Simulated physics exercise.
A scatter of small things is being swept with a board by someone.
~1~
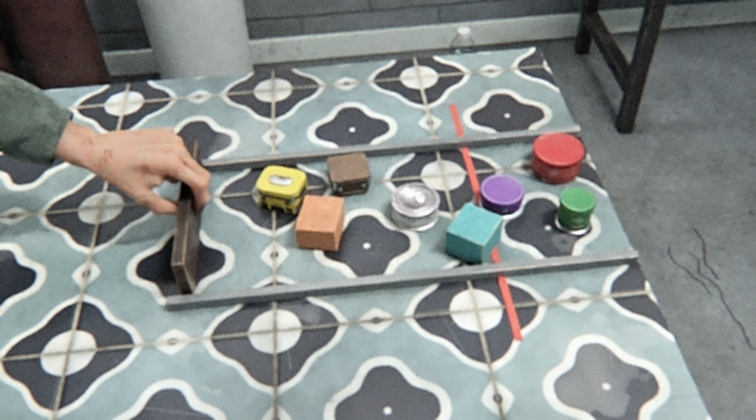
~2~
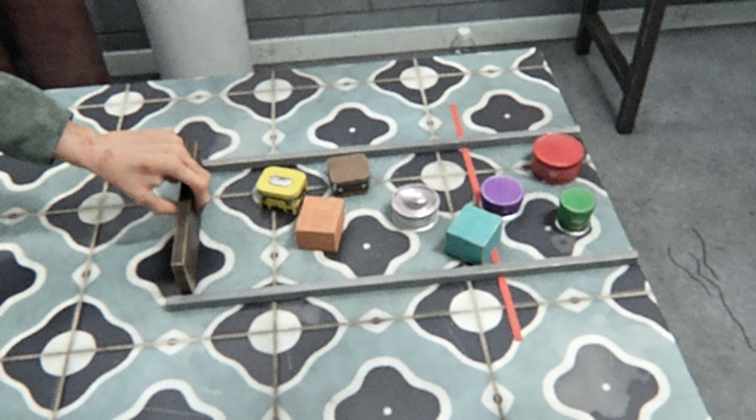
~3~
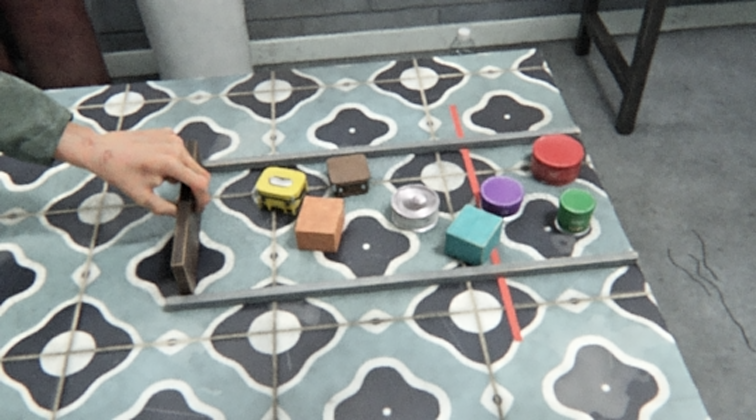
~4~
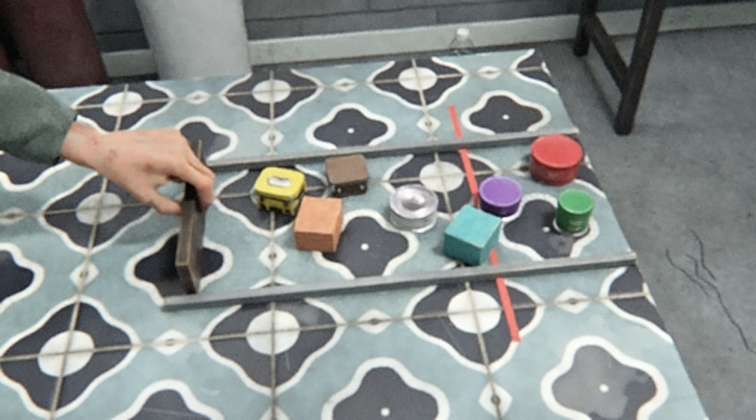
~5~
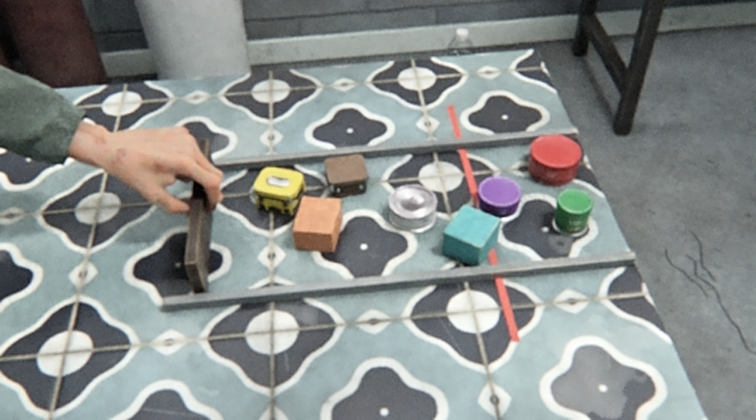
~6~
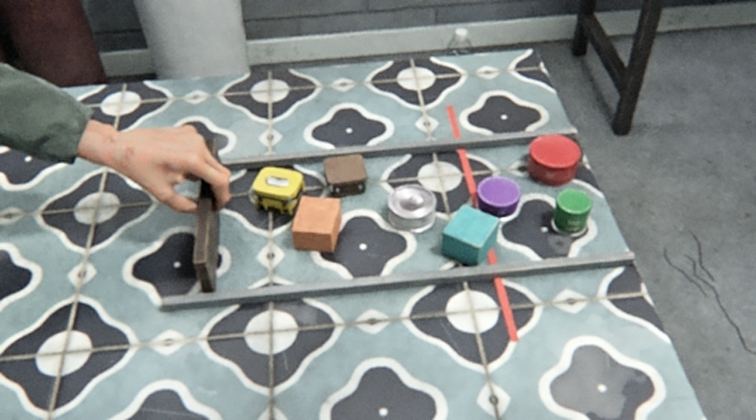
On a patterned tile surface beside a grey wall, a hand holds a dark board upright at the left of two parallel rails, with small colourful tins, blocks and cases between them. The board stays still at first, then the hand slides it slightly right, towards the yellow case, while the objects barely shift.
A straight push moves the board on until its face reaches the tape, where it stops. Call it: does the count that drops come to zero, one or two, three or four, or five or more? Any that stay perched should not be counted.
It comes to zero.
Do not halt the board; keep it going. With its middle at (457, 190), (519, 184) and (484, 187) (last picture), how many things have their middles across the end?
Going through the three positions, you'd get 0, 2 and 0.
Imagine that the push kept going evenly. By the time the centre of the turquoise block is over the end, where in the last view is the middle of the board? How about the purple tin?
Near (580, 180), then near (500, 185).
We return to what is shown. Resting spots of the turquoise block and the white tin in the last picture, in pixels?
The turquoise block stops around (514, 242); the white tin around (538, 193).
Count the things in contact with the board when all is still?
The count in contact is 3.
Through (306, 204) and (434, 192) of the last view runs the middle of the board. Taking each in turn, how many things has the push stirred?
The count reaches 3 first and 6 second.
A little later, none off yet; red tub at rest near (553, 160); green tin at rest near (572, 213); purple tin at rest near (498, 198).
Next, none off yet; red tub at rest near (553, 160); green tin at rest near (572, 213); purple tin shifted about its own width near (537, 194).
When it is over, the number that fall off is zero.
